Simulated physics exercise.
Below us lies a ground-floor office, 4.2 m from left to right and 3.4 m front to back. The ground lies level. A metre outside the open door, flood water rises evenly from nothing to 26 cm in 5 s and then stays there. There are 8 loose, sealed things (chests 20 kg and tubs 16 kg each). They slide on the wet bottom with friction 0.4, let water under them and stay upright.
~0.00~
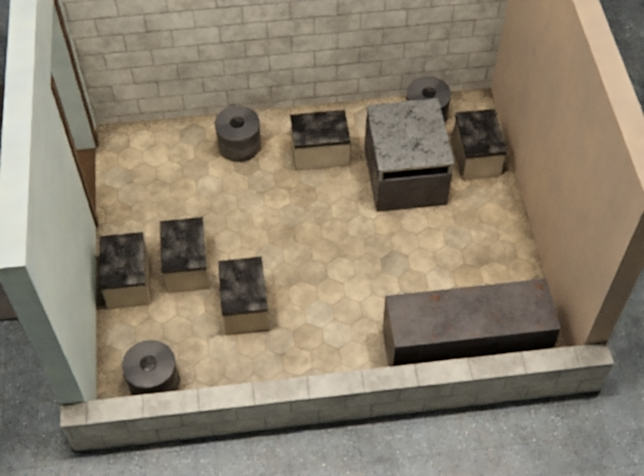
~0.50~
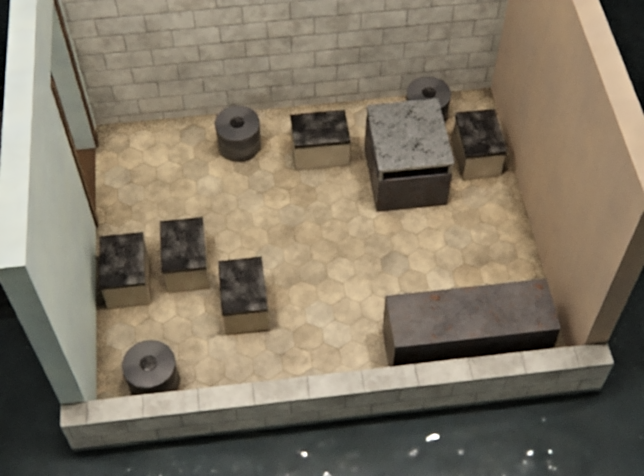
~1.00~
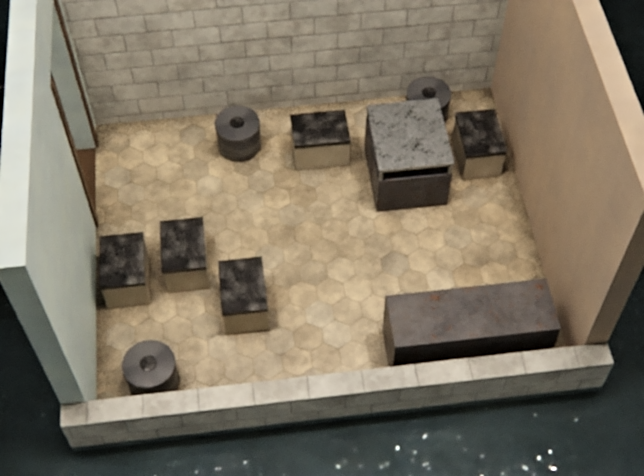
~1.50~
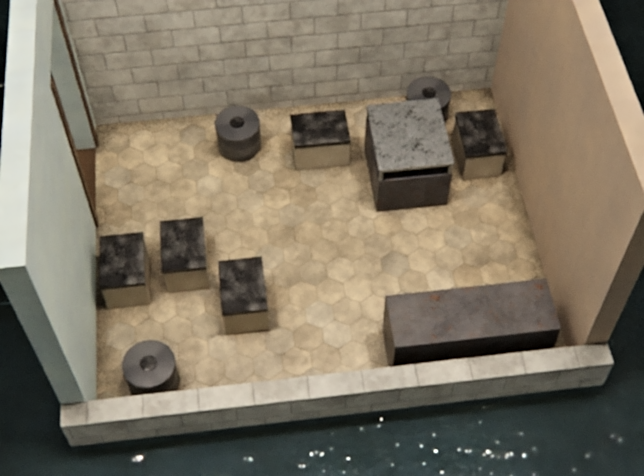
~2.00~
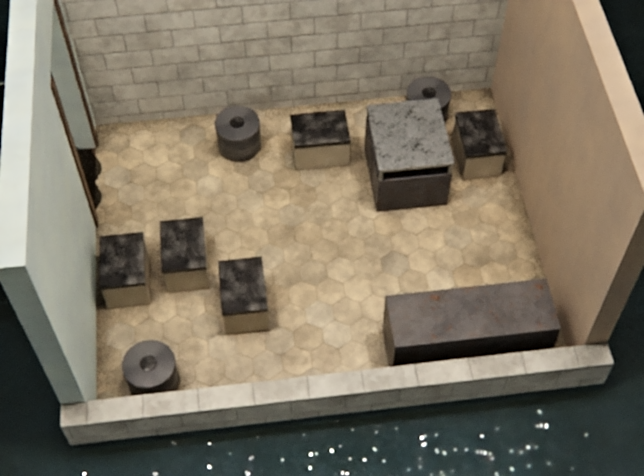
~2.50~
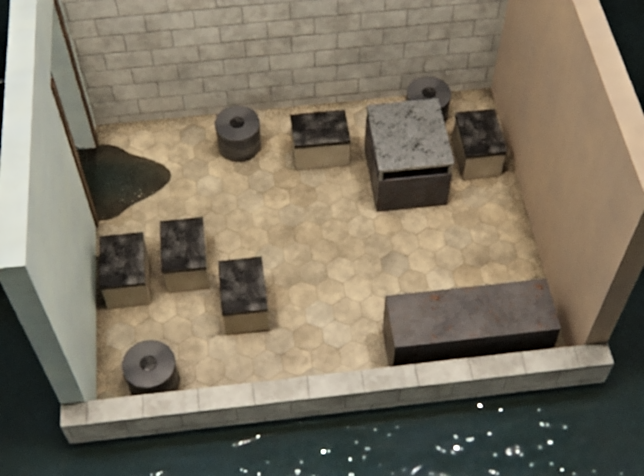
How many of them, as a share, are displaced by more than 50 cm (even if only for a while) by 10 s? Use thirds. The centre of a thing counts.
That comes to between one and two thirds.
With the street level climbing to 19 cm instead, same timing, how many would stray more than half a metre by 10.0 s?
In that case 0 of them.
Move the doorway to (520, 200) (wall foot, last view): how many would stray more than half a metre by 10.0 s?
Then 6.
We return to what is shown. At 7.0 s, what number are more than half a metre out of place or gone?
By then 0.
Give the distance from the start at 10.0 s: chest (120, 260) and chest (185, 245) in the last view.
In that order: 0 cm, 0 cm.
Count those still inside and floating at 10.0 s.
4 of them.
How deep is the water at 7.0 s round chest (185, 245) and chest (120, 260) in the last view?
About 4 and 2 cm.
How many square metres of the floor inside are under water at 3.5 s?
Some 2.5 m2.
After 3.5 s 0 of 8 are over 50 cm from their spots; 0 afloat.
After 4.5 s 0 of 8 are over 50 cm from their spots; 0 afloat.
After 7.0 s 0 of 8 are over 50 cm from their spots; 0 afloat.
After 10.0 s 4 of 8 are over 50 cm from their spots, and 4 have been at some point; 4 afloat.
